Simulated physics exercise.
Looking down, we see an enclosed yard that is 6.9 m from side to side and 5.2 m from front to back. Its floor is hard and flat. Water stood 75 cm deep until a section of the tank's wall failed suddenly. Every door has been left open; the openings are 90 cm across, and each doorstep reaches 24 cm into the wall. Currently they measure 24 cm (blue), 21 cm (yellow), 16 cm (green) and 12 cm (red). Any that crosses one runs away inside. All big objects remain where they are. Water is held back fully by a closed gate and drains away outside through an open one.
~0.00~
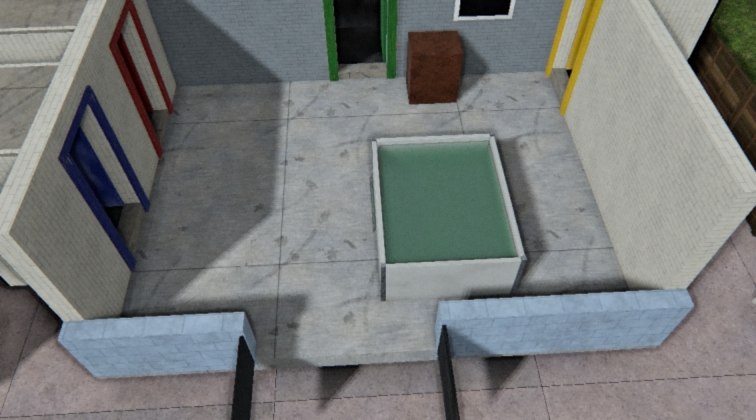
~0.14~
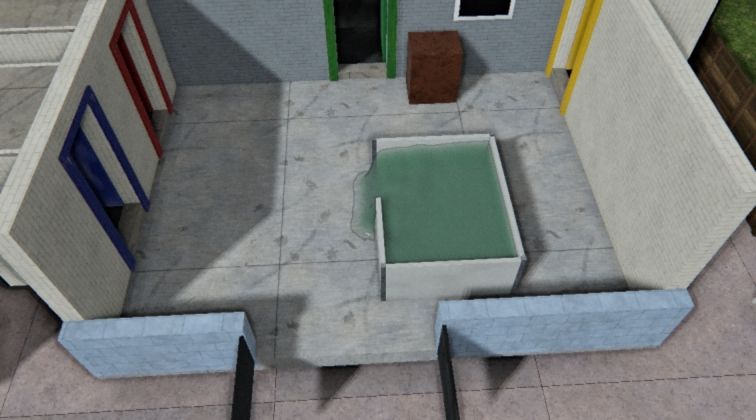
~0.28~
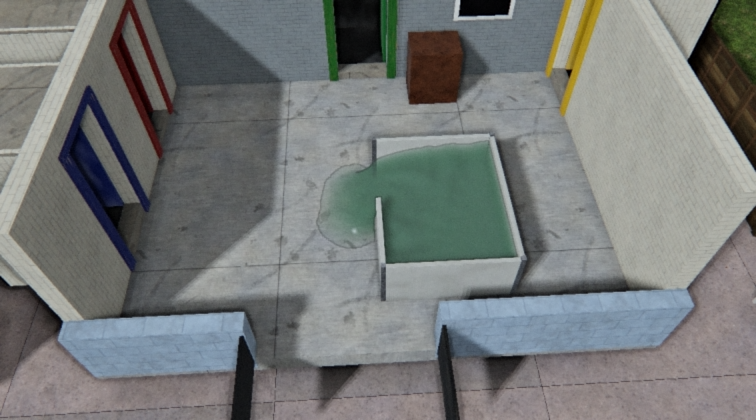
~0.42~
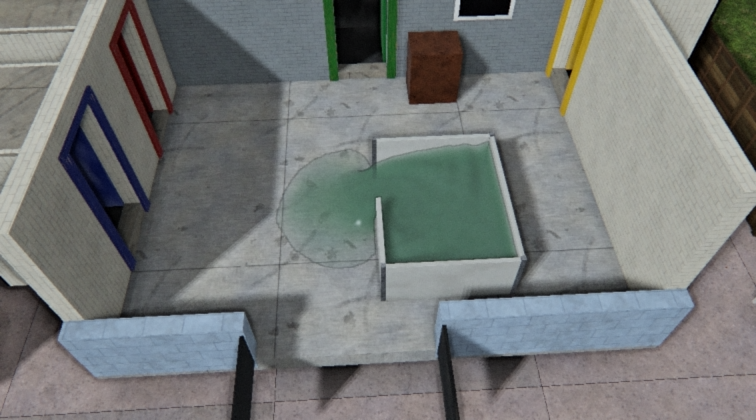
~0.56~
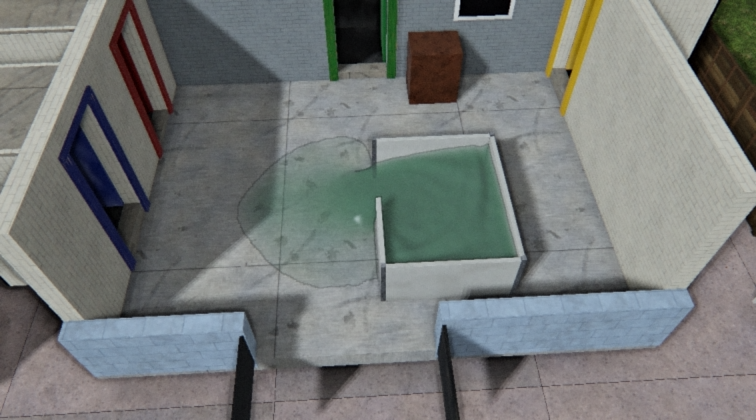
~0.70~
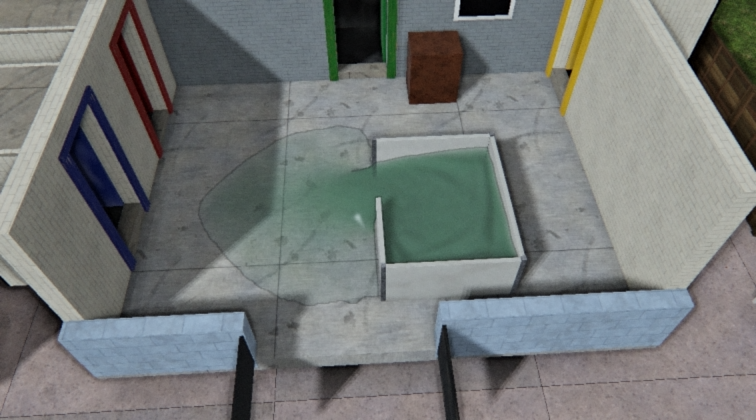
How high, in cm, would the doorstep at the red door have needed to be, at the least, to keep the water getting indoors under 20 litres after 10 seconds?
About 19 cm.
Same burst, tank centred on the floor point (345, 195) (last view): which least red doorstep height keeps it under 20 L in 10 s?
Roughly 28 centimetres.
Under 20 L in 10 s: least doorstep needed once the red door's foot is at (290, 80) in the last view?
Around 9.0 cm would do it.
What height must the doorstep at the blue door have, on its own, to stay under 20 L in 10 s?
Blue door - some 23 centimetres.
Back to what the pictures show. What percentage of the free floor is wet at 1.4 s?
Wet: Close to 40 %.
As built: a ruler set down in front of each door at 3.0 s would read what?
Lab note, depth in cm: Blue 22; yellow 0; green 1; red 22.
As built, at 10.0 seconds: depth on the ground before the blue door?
A ruler would read roughly 8.5 cm.
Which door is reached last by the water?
The yellow door.
After 1.4 s water covers 40 % of the floor, deepest (42 cm) near (371, 196); 10 cm at the red door, 0 litres in over its 12 cm doorstep.
After 3.0 s water covers 45 % of the floor, deepest (31 cm) near (176, 91); 22 cm at the red door, 52 litres in over its 12 cm doorstep.
After 10.0 s water covers 95 % of the floor, deepest (14 cm) near (403, 88); 11 cm at the red door, 98 litres in over its 12 cm doorstep.
At the red door as built, the water arrived by 1.4 s and peaked near 24 cm at 2.2 s.
Run again over the same 10 s with other heights there, 33 litres in over 17.5 cm, 3 litres over 24 cm. The limit of 20 litres is kept from about 19 cm up.
